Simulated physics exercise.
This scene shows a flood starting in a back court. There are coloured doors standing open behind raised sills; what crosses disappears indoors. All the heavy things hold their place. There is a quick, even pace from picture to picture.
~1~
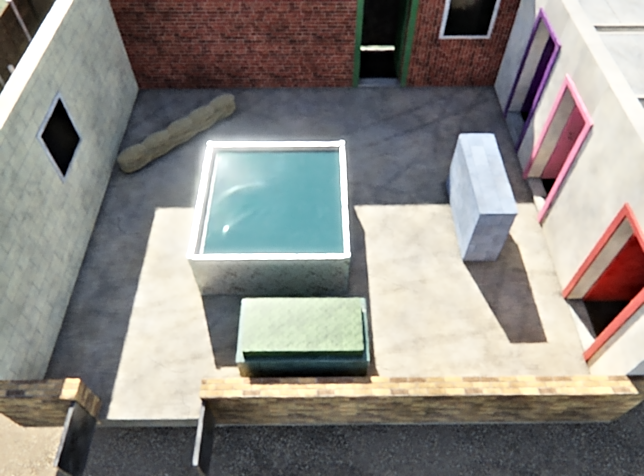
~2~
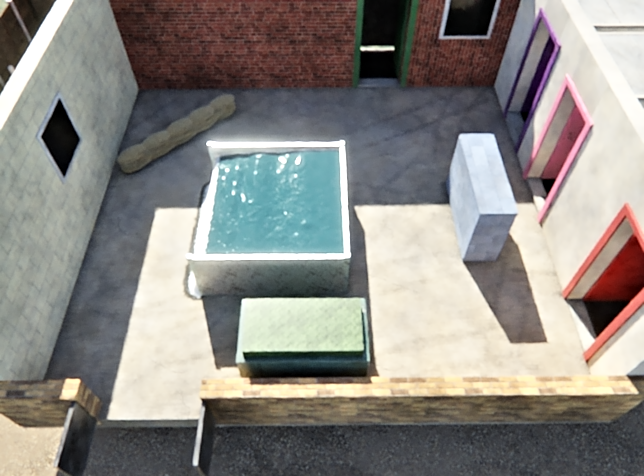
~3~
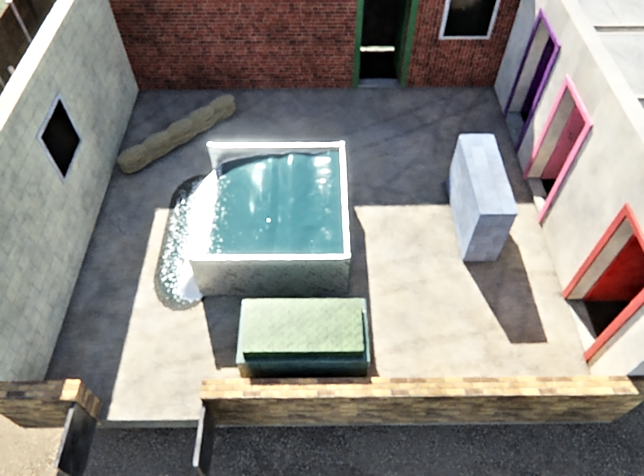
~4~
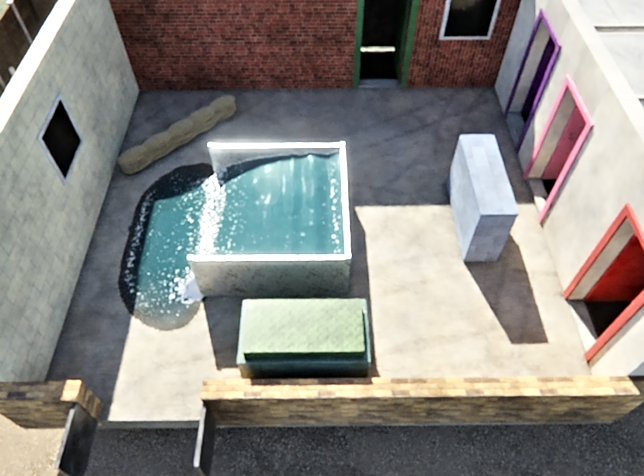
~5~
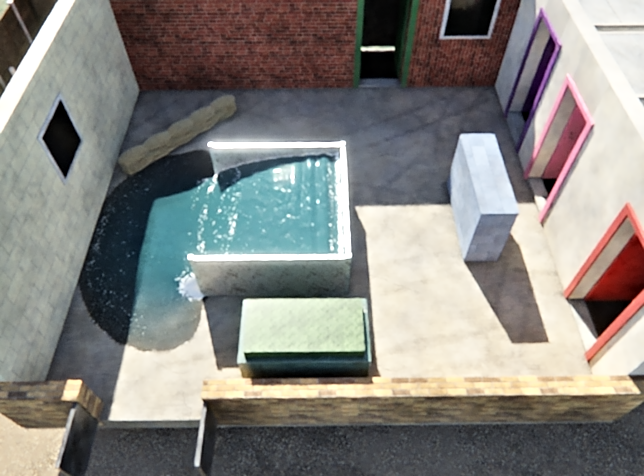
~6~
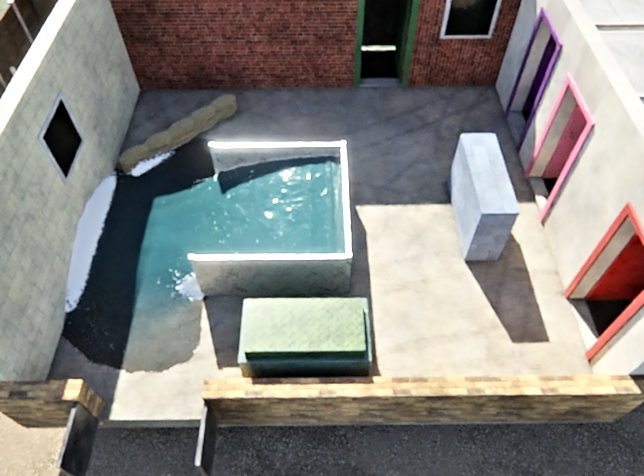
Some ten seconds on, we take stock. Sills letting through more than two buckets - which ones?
Purple door: Not over the line on that one, red door: Over the line on that one, green door: Not over the line on that one, pink door: Not over the line on that one.
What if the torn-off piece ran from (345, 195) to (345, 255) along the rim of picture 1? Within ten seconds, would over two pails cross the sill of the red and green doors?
The red door exceeds the limit and the green door exceeds the limit.
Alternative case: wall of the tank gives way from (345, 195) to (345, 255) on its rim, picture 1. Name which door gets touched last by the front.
Last: The purple one.
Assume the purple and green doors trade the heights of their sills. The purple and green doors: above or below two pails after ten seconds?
Looking at purple first, it breaks the limit, but green remains below the limit.
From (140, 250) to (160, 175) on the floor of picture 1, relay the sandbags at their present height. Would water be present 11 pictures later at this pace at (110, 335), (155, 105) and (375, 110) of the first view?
The three points come out soaked, soaked and untouched.
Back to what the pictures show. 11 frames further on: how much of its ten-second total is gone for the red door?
Some 0 per cent.
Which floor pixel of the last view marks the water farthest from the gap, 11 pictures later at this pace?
I would point to (140, 94).
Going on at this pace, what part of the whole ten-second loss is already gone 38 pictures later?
Roughly 65 per cent.
A moment on, water covers 20 % of the floor; the purple door not reached, the red door not reached, the green door not reached, the pink door not reached.
Next, water covers 30 % of the floor; the purple door not reached, the red door not reached, the green door not reached, the pink door not reached.
Then, water covers 55 % of the floor; the purple door not reached, the red door not reached, the green door not reached, the pink door not reached.
Later, water covers 85 % of the floor; the purple door wet at the sill, nothing in, the red door under two buckets in, the green door under two buckets in, the pink door wet at the sill, nothing in.
In the end, water covers 95 % of the floor; the purple door wet at the sill, nothing in, the red door over two buckets in, the green door under two buckets in, the pink door wet at the sill, nothing in.
